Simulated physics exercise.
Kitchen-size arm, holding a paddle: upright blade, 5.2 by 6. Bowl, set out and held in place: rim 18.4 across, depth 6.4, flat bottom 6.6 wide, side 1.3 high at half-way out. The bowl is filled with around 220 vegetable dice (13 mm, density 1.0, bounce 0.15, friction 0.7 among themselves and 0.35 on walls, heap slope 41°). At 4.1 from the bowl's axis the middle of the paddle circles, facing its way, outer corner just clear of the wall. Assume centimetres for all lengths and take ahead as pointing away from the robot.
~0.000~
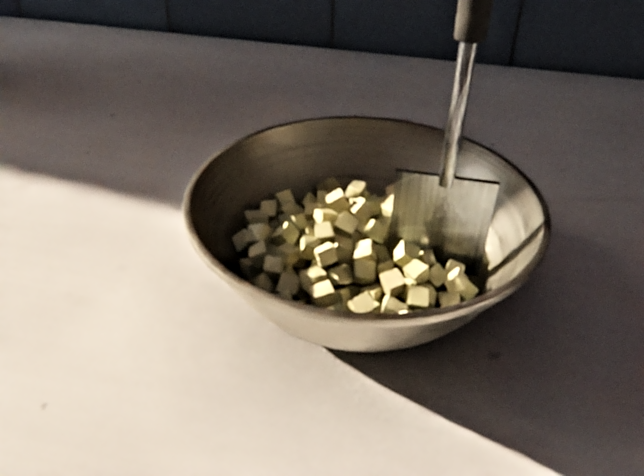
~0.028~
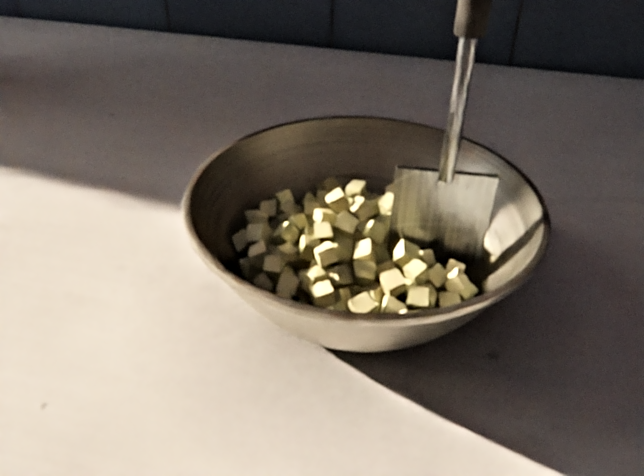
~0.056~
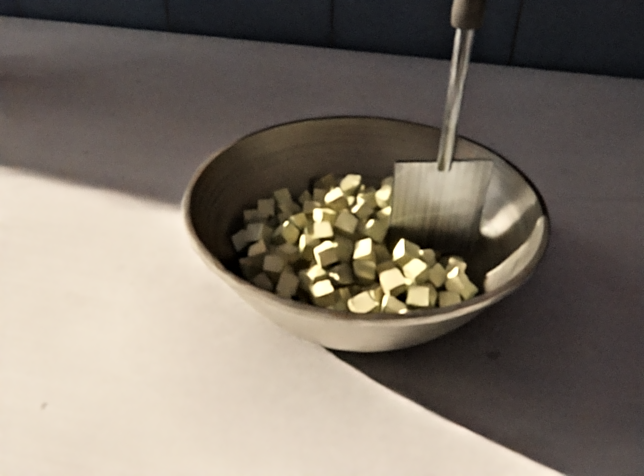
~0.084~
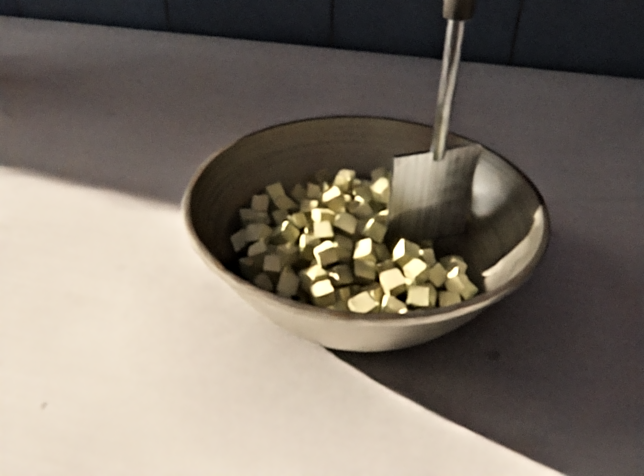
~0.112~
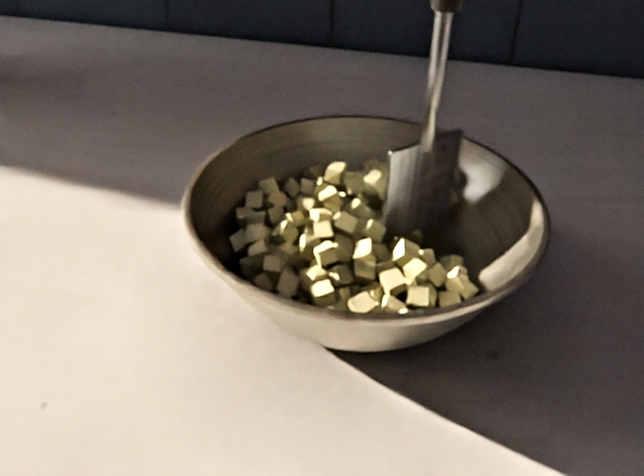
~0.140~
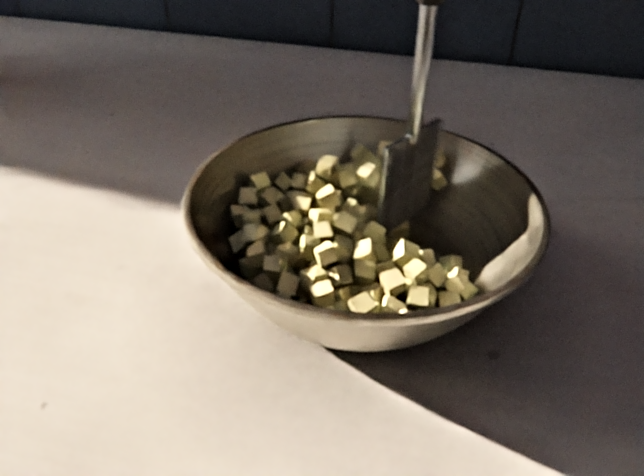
A flat upright paddle swept slowly along the right inside of a metal bowl toward the back, turning as it went and pushing some of the pale yellow cubes, while the bowl stayed still.
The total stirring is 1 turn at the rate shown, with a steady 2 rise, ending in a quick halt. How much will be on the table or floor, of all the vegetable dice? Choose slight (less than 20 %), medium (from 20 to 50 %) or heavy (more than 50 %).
The share is slight.
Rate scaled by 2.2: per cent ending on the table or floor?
I'd say about 40 %.
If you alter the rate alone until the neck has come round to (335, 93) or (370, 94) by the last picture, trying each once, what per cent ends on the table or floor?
Close to 30 and 25 in a hundred.
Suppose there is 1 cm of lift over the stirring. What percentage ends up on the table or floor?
Around 15 %.
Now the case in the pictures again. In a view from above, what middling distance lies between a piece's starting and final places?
Some 7 centimetres or so.
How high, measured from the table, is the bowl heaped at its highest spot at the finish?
The peak stands near 7.5 centimetres up.
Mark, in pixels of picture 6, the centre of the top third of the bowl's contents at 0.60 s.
It is centred roughly at (449, 268).
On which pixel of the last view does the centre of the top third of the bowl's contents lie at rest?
It is centred near (451, 209).
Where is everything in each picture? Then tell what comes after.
The first frame shows the paddle neck at (451, 150), 0° round; upper third of the load around (341, 241), from x 245 to 465, top at y 185; 220 in the bowl.
The second frame shows the paddle neck at (451, 145), 5° round; upper third of the load around (341, 241), from x 245 to 465, top at y 185.
The third frame shows the paddle neck at (449, 135), 18° round; upper third of the load around (345, 230), from x 245 to 465, top at y 185.
The fourth frame shows the paddle neck at (442, 124), 32° round; upper third of the load around (345, 222), from x 245 to 465, top at y 175.
The fifth frame shows the paddle neck at (431, 115), 46° round; upper third of the load around (340, 219), from x 245 to 465, top at y 160.
The sixth frame shows the paddle neck at (417, 107), 60° round; upper third of the load around (337, 207), from x 240 to 465, top at y 150; 220 in the bowl.
After 0.37 s, 176° round, highest piece 8 above the table; 212 in the bowl, 1 on the table or floor, 7 in flight or on the tool.
After 0.60 s, 292° round, highest piece 8 above the table; 200 in the bowl, 17 on the table or floor, 3 in flight or on the tool.
After 0.91 s, 0° round, highest piece 7 above the table; 191 in the bowl, 29 on the table or floor.
After 1.61 s, 0° round, highest piece 7 above the table; 191 in the bowl, 29 on the table or floor.
In the end, 191 in the bowl, 29 on the table or floor. That is 13 % on the table or floor.
